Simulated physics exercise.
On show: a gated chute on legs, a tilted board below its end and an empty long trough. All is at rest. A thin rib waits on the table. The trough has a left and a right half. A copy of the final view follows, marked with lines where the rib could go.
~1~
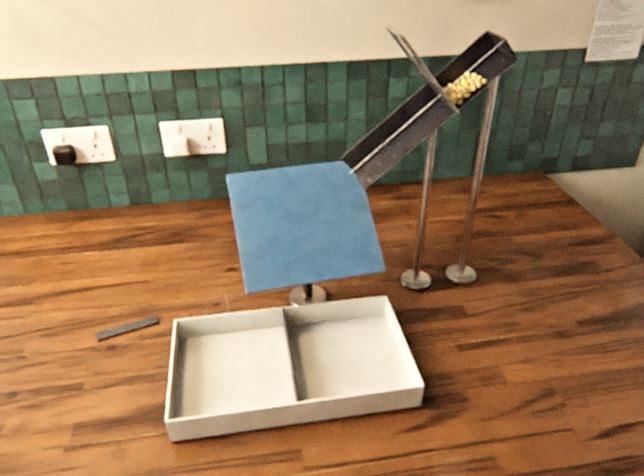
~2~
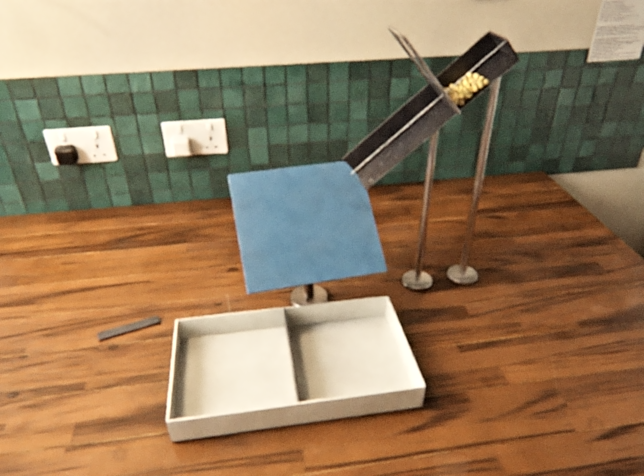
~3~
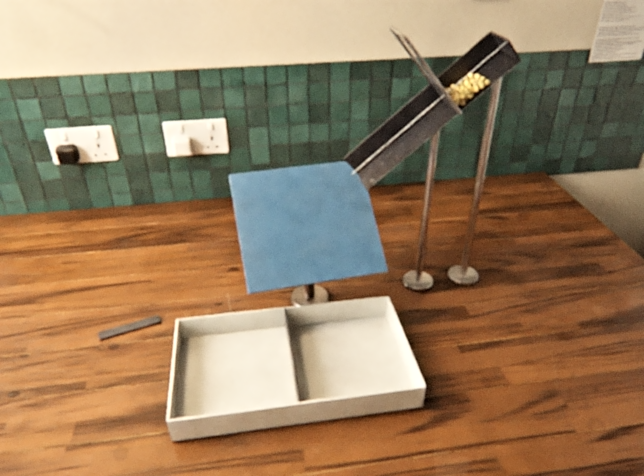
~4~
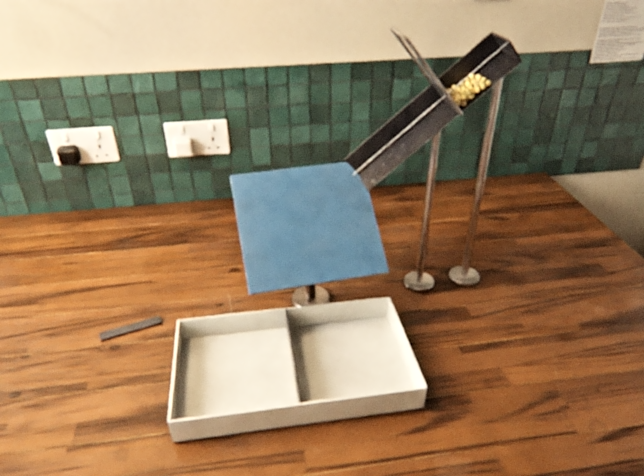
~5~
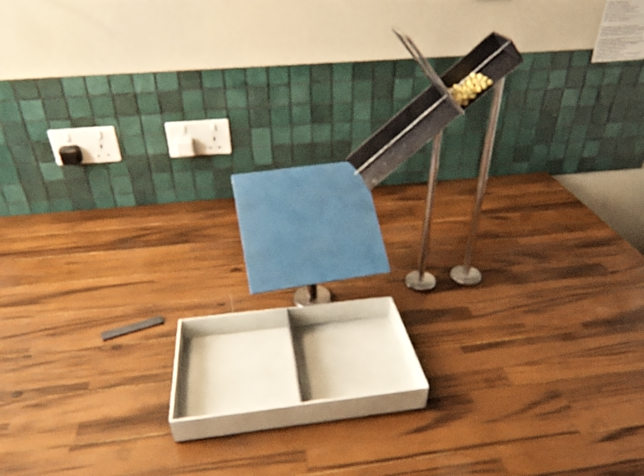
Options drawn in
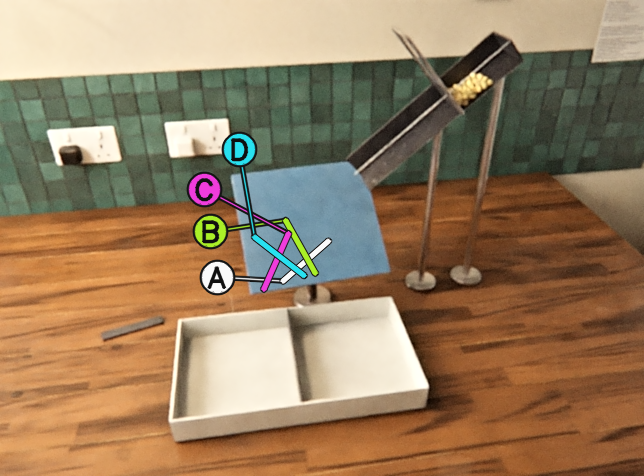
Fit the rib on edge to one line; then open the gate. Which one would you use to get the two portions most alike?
The best line is C.
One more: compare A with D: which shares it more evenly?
A it is.
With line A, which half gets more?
More lands on the left.
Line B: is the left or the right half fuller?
More lands on the right.
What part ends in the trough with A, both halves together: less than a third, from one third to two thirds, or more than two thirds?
More than two thirds.
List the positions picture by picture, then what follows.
Load behind the gate near (459, 93), soya beans; lip of the chute near (360, 181), sloping fairly steeply, in the first frame.
Middle of the board near (307, 222), tilted fairly steeply; middle of its low edge near (319, 282); of its high edge near (295, 167), in the second frame.
Front corners of the trough near (168, 421) and (425, 386); front end of its middle wall near (300, 403); gate still shut near (434, 83), in the third frame.
Middle of the load near (463, 94); lip near (363, 182), in the fourth frame.
Middle of the load near (465, 94); lip near (365, 182), in the fifth frame.
On the marked copy, line A from (328, 241) to (283, 281); line B from (285, 220) to (315, 273); line C from (288, 233) to (263, 289); line D from (254, 237) to (304, 275).
Choosing A, of what is caught, the bulk in the left half, close to a quarter in the right.
Choosing B, of what is caught, only a few in the left half, all but a few in the right.
Choosing C, of what is caught, close to two thirds in the left half, close to a third in the right.
Choosing D, of what is caught, none at all in the left half, the whole lot in the right.
